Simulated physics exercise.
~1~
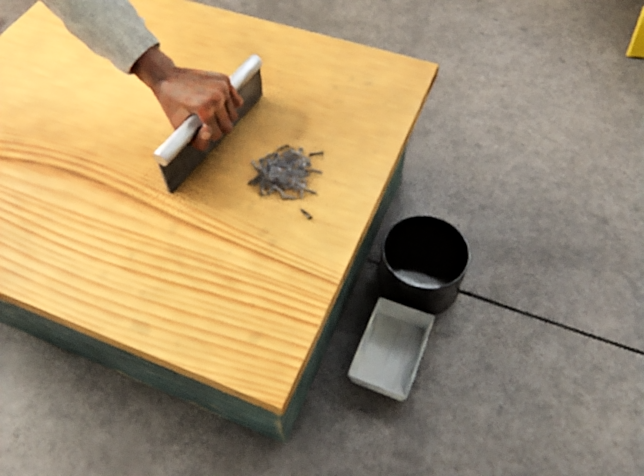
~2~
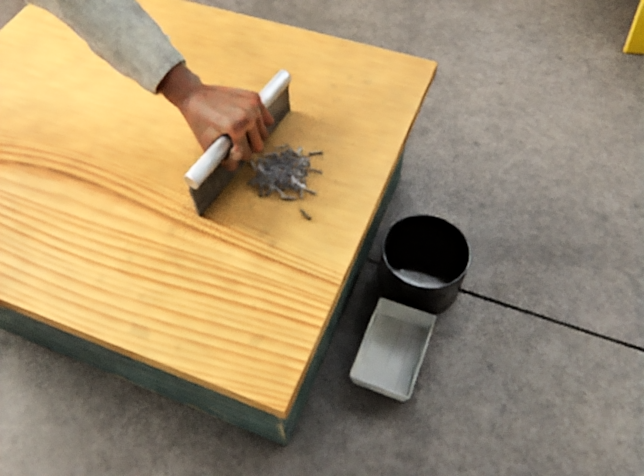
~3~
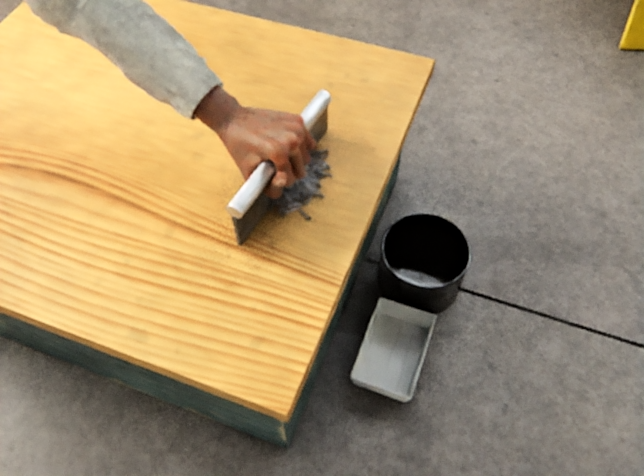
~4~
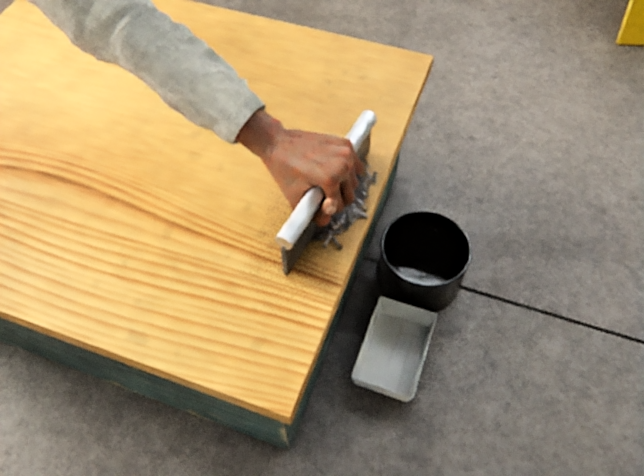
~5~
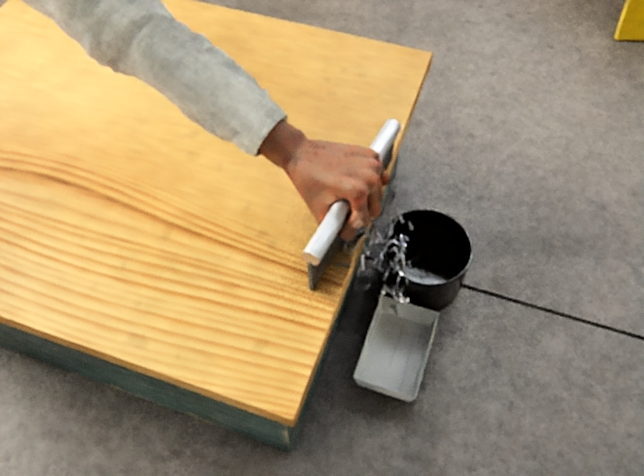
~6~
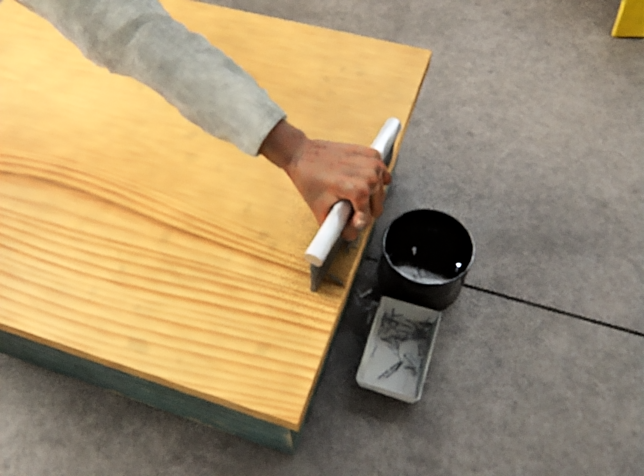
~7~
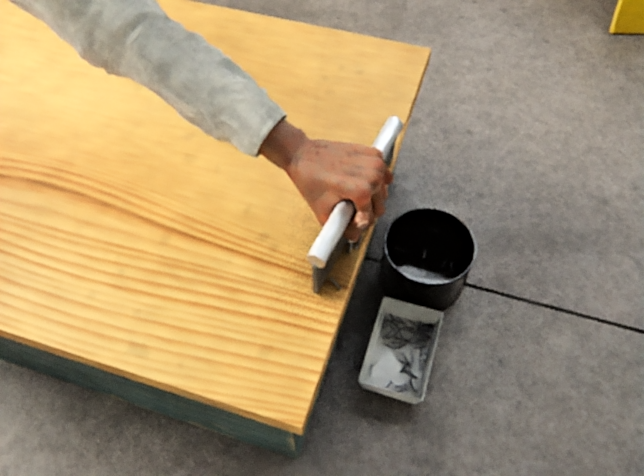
On a wooden tabletop above a grey floor, a hand in a grey sleeve grips a scraper with a pale handle beside a small heap of dark metal screws. A black pot and a white rectangular tin stand on the floor by the table's right edge. The hand pushes the scraper right and toward the viewer, gathering the heap and driving it to the edge. There the scraper halts, and the pieces spill over in a loose cluster toward the containers. Many end up in the white tin, while the hand still holds the scraper at the edge.
